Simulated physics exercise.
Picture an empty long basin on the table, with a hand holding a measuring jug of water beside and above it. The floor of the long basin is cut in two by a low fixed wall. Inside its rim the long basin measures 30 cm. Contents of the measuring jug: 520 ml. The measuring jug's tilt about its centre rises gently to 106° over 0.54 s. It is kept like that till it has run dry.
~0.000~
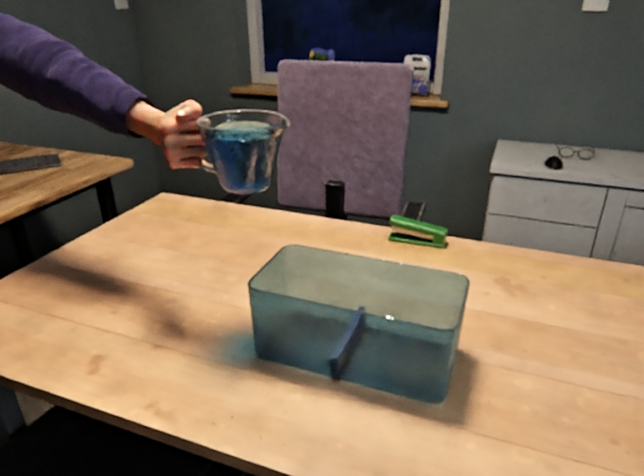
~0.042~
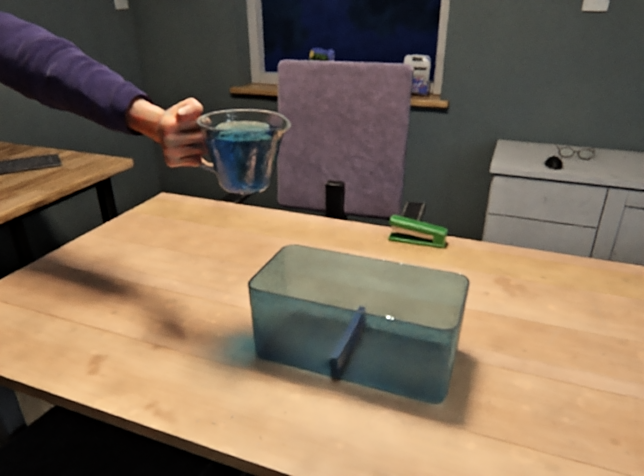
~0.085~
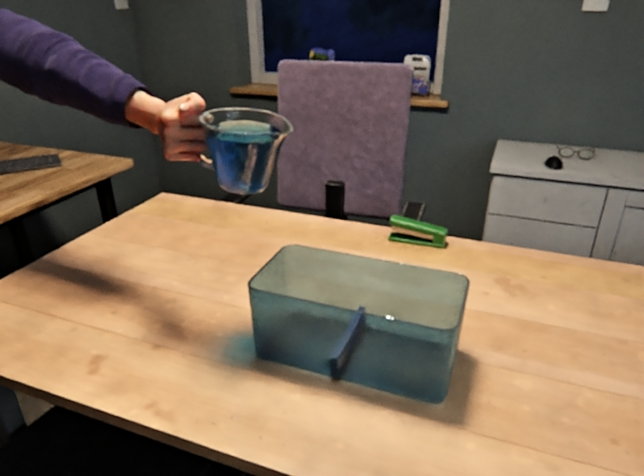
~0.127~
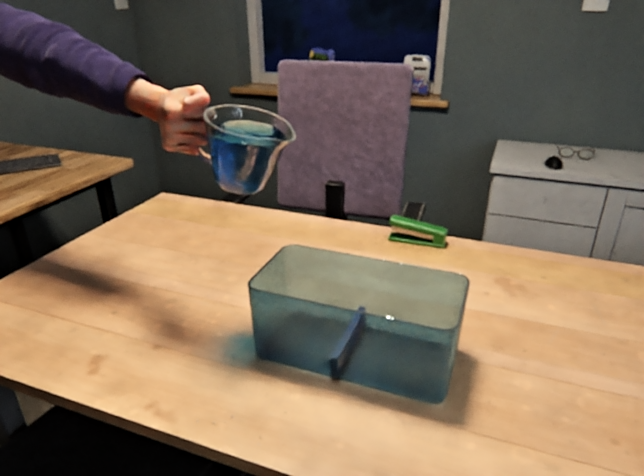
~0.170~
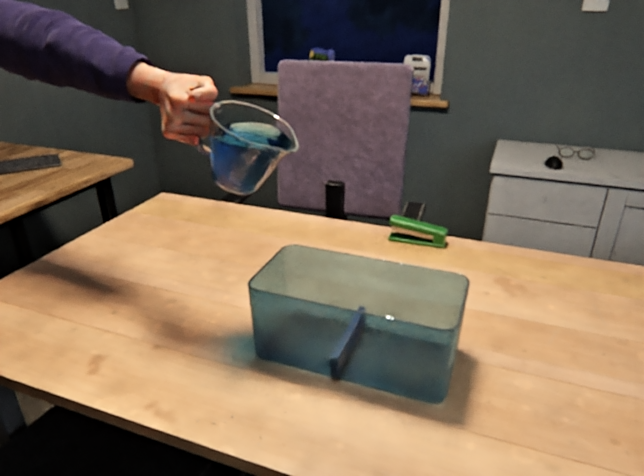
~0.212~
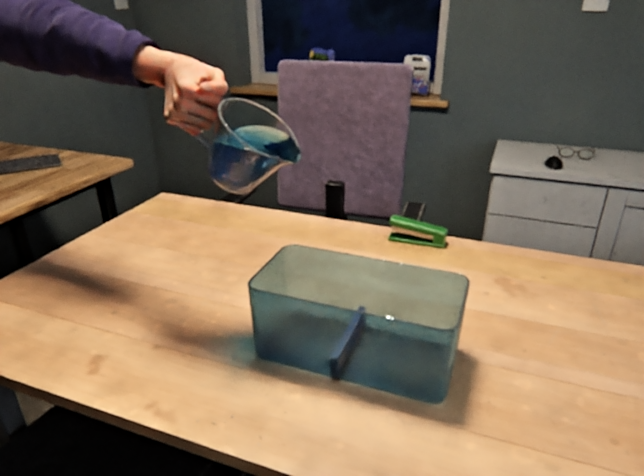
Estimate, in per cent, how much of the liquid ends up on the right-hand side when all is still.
18 %.
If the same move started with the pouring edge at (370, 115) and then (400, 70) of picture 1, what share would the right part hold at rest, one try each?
80 in a hundred, followed by 60 in a hundred.
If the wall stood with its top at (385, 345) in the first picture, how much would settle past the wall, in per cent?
That would be about 20 in a hundred, I'd say.
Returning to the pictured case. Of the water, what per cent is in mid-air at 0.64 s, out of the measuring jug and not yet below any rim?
10 per cent, roughly.
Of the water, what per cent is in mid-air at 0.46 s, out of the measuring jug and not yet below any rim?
It comes to about 42 percent.
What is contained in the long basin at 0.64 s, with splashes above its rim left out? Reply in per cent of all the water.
Some 88 percent of the total.
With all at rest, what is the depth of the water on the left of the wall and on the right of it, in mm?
Around 22 mm deep on the left, around 4 mm deep on the right.
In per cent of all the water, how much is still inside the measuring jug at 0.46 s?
I'd put it near 30 percent.
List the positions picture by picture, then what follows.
It leans 0°; its right rim is at (288, 125); the water meets the walls at (212, 127) and (280, 133); the long basin's rim runs from (267, 264) to (464, 303); the wall's top is at (350, 331), in the first frame.
It leans 2°; its right rim is at (289, 127); the water meets the walls at (212, 126) and (280, 134), in the second frame.
It leans 6°; its right rim is at (291, 132); the water meets the walls at (214, 124) and (281, 136), in the third frame.
It leans 14°; its right rim is at (294, 139); the water meets the walls at (217, 124) and (285, 139), in the fourth frame.
It leans 24°; its right rim is at (297, 150); the water meets the walls at (221, 126) and (291, 144), in the fifth frame.
It leans 35°; its right rim is at (298, 162); the water meets the walls at (221, 134) and (292, 151); 2 per cent is over the edge, in the sixth frame.
After 0.46 s the tilt is 100° and 30 per cent is still to pour, 26 is left of the wall and 3 right of it.
After 0.64 s the tilt is 106° and 2 per cent is still to pour, 79 is left of the wall and 8 right of it.
After 0.83 s the tilt is 106° and 0 per cent is still to pour, 79 is left of the wall and 15 right of it.
After 1.04 s the tilt is 106° and 0 per cent is still to pour, 78 is left of the wall and 17 right of it.
In the end 78 per cent lies left of the wall, 18 right of it and 4 outside.
